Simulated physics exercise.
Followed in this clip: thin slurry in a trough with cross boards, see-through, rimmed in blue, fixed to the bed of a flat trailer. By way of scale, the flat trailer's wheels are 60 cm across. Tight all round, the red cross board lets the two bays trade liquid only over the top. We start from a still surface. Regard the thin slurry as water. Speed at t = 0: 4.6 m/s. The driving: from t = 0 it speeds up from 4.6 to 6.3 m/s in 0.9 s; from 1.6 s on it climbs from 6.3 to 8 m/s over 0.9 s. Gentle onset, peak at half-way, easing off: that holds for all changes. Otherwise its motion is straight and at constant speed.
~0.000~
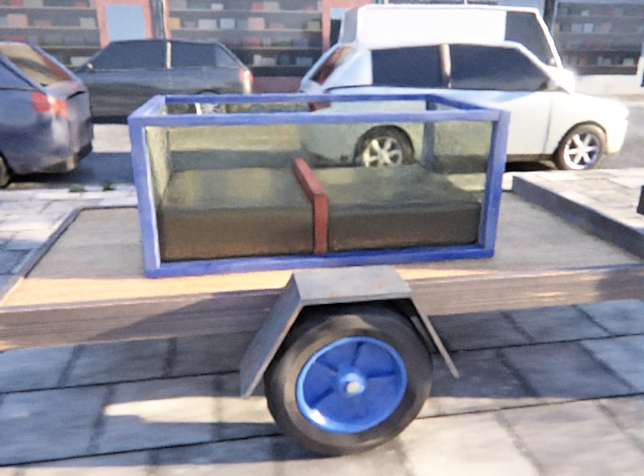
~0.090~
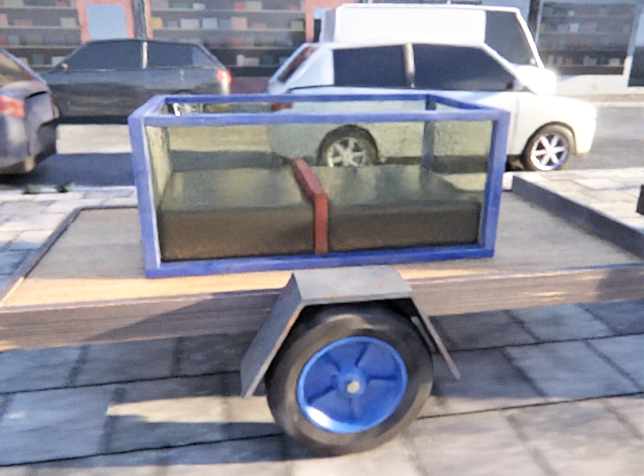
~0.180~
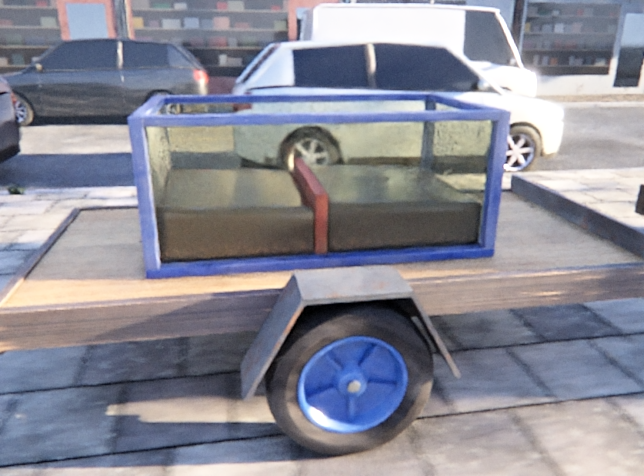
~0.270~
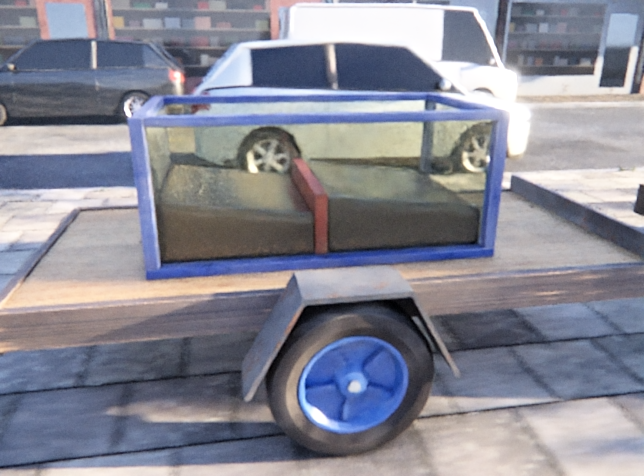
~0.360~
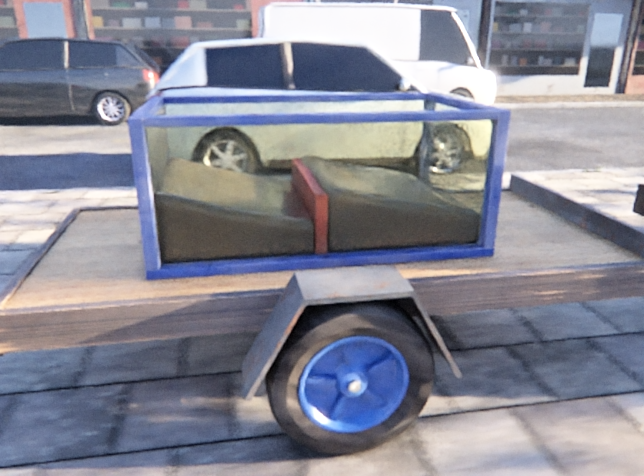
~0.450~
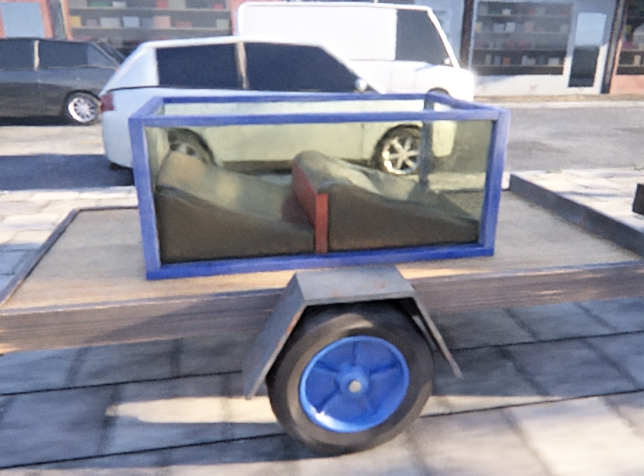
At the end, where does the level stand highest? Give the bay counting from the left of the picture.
First.
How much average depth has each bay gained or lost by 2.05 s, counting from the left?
Mean depth change in cm, from the left: 4 up, then 3 down.
Then, 1.15 s in, the mean depths from the left are 23, 18 cm.
Then, 2.05 s in, the mean depths from the left are 24, 17 cm.
Then, 3.05 s in, the mean depths from the left are 24, 17 cm.
Then, 5.49 s in, the mean depths from the left are 23, 18 cm.
